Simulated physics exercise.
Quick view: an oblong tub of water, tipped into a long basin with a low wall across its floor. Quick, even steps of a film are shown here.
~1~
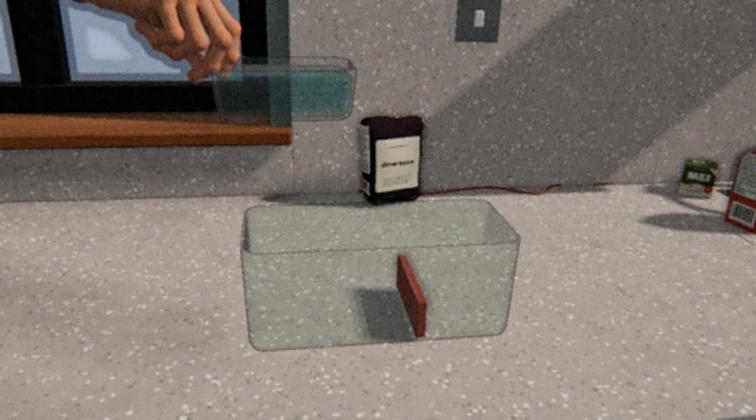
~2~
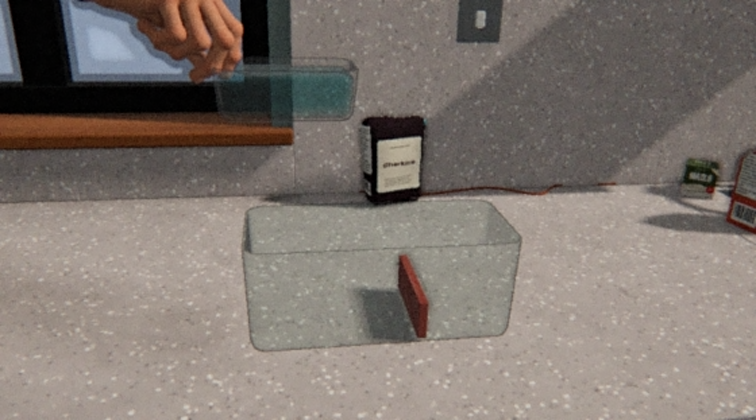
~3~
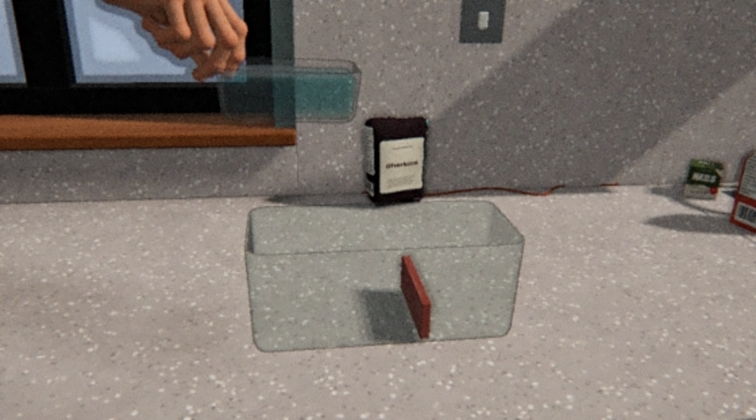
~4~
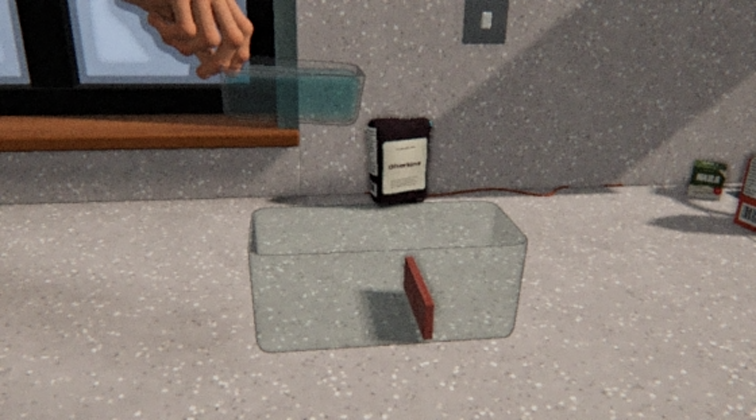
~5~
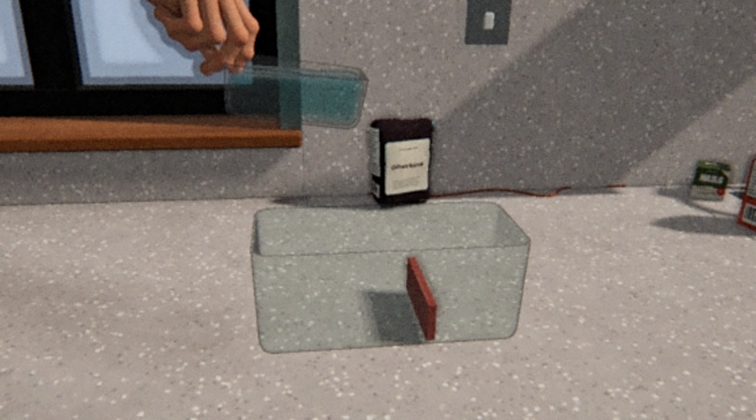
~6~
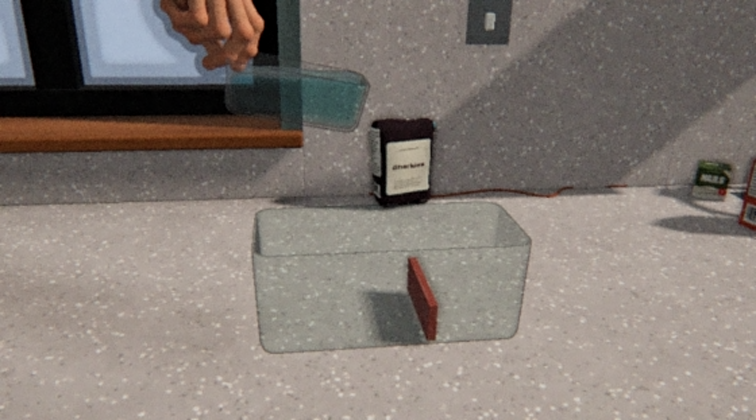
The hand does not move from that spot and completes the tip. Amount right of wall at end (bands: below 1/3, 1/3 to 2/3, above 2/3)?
Middle range.
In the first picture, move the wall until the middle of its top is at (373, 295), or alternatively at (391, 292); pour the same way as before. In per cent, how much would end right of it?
The first placement gives around 70 percent, the second 65 percent.
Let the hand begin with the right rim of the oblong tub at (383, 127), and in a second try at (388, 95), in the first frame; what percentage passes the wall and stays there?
In order, some 70 and 75 percent.
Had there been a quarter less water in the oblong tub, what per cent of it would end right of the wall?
Roughly 30 in a hundred.
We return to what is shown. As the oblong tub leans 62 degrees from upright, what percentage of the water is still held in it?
30 per cent, roughly.
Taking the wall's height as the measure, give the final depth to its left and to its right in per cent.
On the left it is 20 per cent, on the right 40.
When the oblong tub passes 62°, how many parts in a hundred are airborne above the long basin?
Roughly 45 %.
A moment on, the oblong tub is tipped part way and 30 per cent is still to pour, 10 is left of the wall and 16 right of it.
Next, the oblong tub is tipped on its side and 5 per cent is still to pour, 36 is left of the wall and 51 right of it.
Then the oblong tub is tipped right over and 0 per cent is still to pour, 45 is left of the wall and 52 right of it.
Later the oblong tub is tipped right over and 0 per cent is still to pour, 46 is left of the wall and 52 right of it.
Finally, 46 per cent lies left of the wall, 52 right of it and 3 outside.
